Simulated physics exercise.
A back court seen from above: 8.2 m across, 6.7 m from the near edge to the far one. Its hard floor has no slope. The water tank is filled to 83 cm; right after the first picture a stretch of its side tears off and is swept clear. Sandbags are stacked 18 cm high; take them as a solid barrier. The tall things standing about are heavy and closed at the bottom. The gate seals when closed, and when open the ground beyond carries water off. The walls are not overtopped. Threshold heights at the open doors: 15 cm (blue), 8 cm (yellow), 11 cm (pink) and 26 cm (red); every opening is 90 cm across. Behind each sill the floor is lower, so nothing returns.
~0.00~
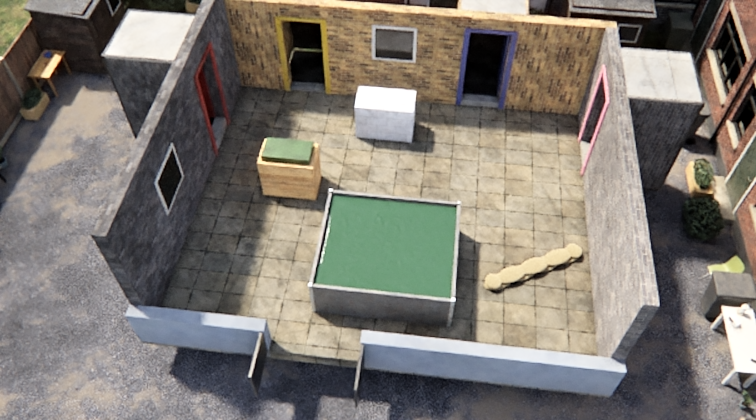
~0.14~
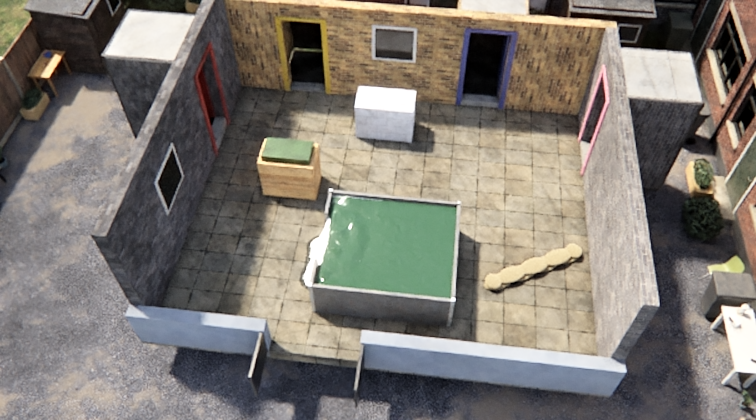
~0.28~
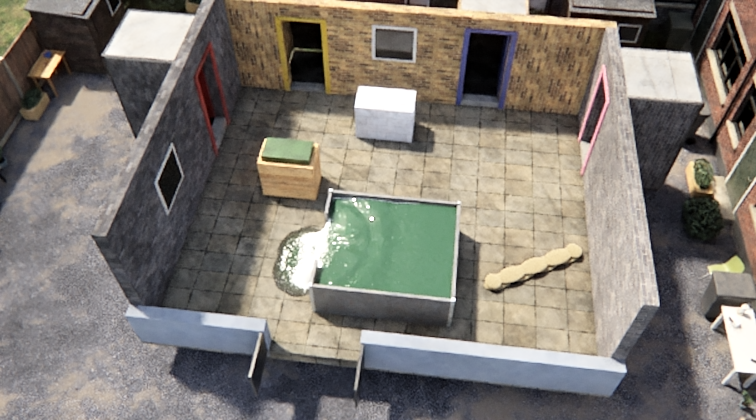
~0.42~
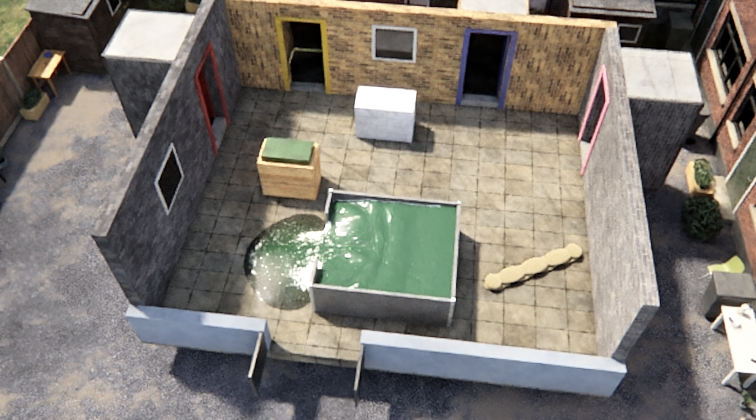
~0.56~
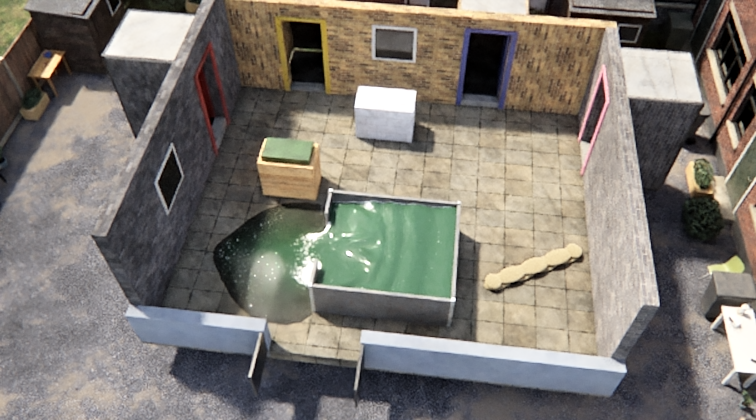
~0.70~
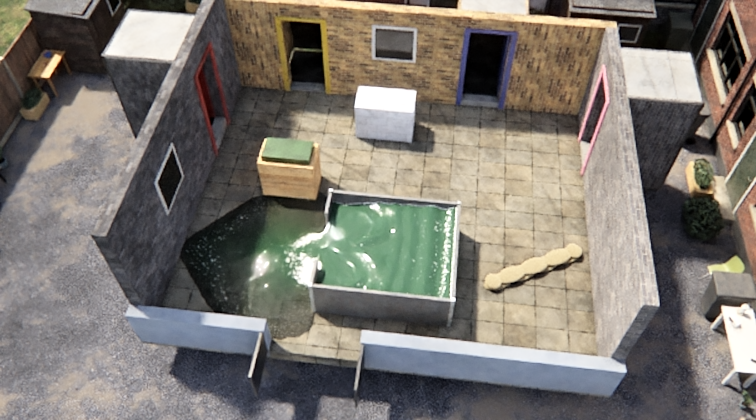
Green water pours from the left side of a tank and spreads across the paved courtyard.
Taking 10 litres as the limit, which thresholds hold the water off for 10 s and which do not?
The water let in: At the blue door it does not reach the limit; at the yellow door it goes over the limit; at the pink door it keeps below the limit; at the red door it does not reach the limit.
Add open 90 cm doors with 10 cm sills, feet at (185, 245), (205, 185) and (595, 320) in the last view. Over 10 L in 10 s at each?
In that order: Past it, over, not over.
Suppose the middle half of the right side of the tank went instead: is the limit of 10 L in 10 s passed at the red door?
Against that limit: Red below.
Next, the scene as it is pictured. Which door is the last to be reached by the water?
Last comes the pink one.
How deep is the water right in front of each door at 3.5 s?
In cm: Blue 0, yellow 17, pink 0, red 12.
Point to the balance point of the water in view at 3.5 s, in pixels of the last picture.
Near (307, 245).
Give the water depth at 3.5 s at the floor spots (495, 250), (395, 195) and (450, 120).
About 0, 0 and 0 cm.
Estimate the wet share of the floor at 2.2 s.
About 25 per cent.
After 1.4 s water covers 20 % of the floor and is deepest (54 cm) near (155, 325); blue door not reached, yellow door not reached, pink door not reached, red door not reached.
After 2.2 s water covers 25 % of the floor and is deepest (50 cm) near (175, 269); blue door not reached, yellow door not reached, pink door not reached, red door 11 cm at the sill, 0 L in.
After 3.5 s water covers 40 % of the floor and is deepest (30 cm) near (187, 262); blue door not reached, yellow door 17 cm at the sill, 8 L in, pink door not reached, red door 12 cm at the sill, 0 L in.
After 6.0 s water covers 60 % of the floor and is deepest (28 cm) near (239, 96); blue door 6 cm at the sill, 0 L in, yellow door 18 cm at the sill, 95 L in, pink door not reached, red door 12 cm at the sill, 0 L in.
After 10.0 s water covers 90 % of the floor and is deepest (16 cm) near (235, 107); blue door 5 cm at the sill, 0 L in, yellow door 14 cm at the sill, 182 L in, pink door 11 cm at the sill, 1 L in, red door 8 cm at the sill, 0 L in.
